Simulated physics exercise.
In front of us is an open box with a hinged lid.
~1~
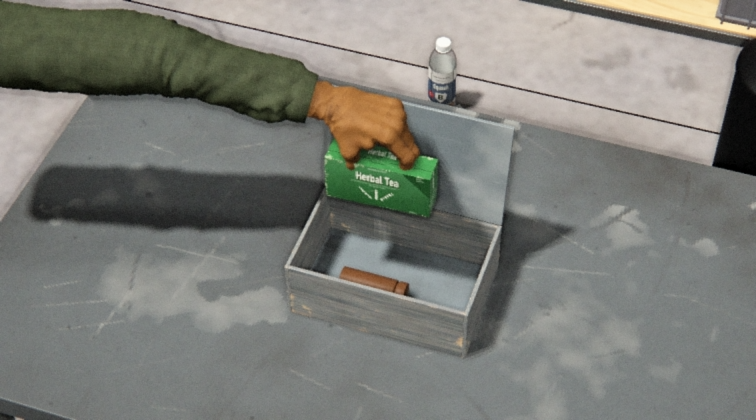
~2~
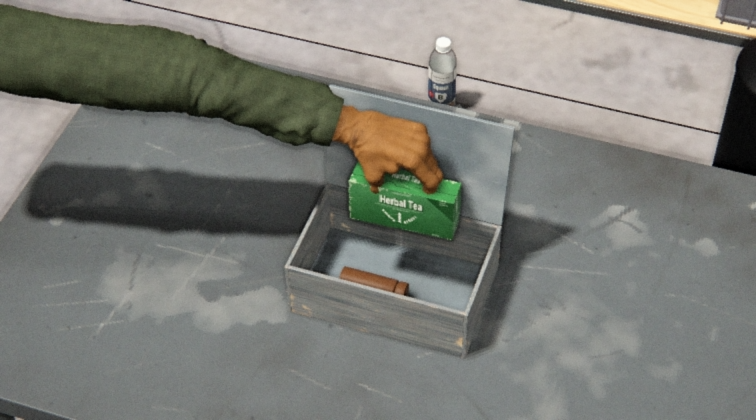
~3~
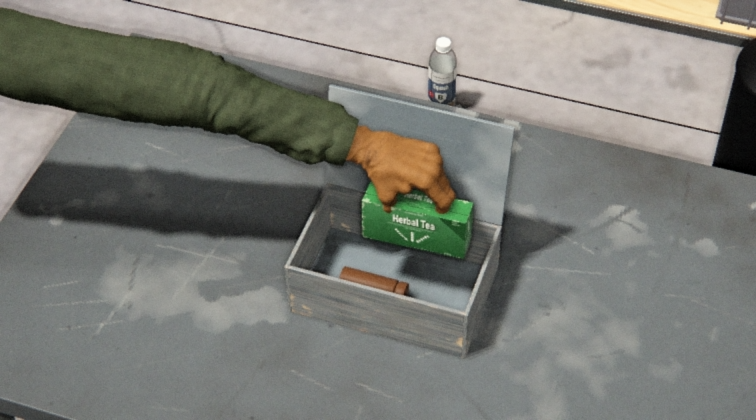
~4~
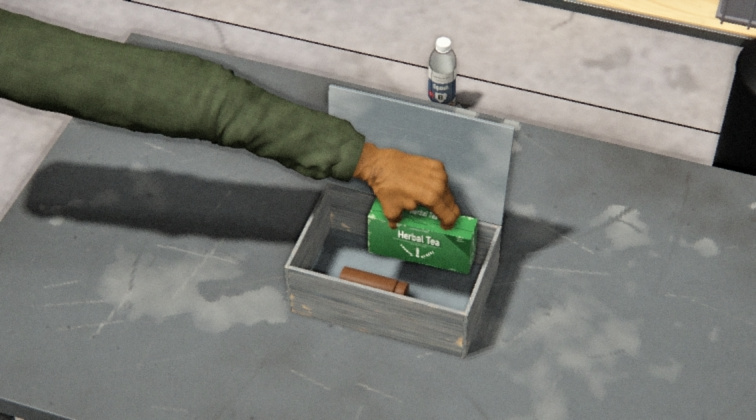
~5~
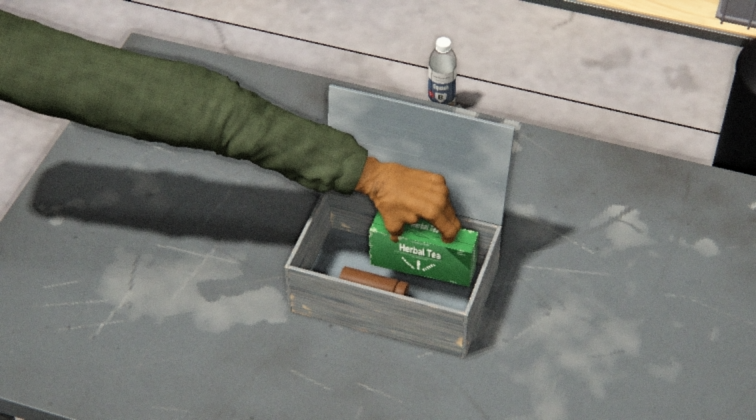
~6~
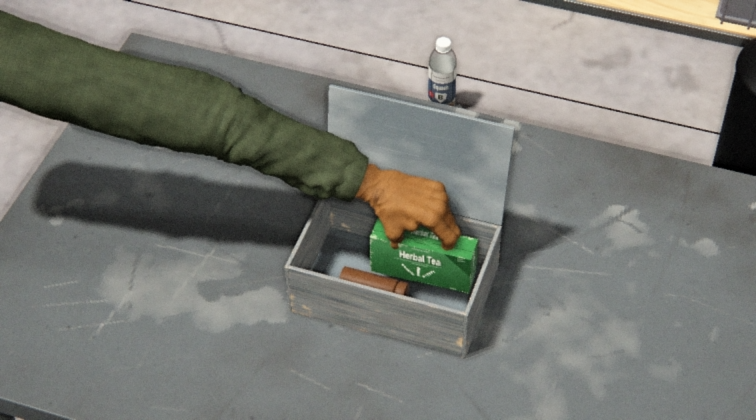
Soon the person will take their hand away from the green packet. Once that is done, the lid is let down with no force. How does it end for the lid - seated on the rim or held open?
The lid makes it down.
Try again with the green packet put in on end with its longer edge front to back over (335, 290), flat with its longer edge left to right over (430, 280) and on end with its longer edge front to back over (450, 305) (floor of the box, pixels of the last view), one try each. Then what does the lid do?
In the first case it will not close; in the second case it sits on the rim; in the third case it is held up.
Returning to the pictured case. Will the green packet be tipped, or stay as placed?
Result: The green packet remains as it was set.
Then, 1.30 s on from there, lid 81° above the rim; green packet shifted a little near (424, 269); brown shaker shifted about its own width.
Then, 1.80 s on from there, lid 32° above the rim; green packet shifted a little near (424, 269); brown shaker shifted about its own width.
In the end, lid shut; moved from the start, green packet and brown shaker. At the end, from the last picture's camera, green packet near (424, 269).
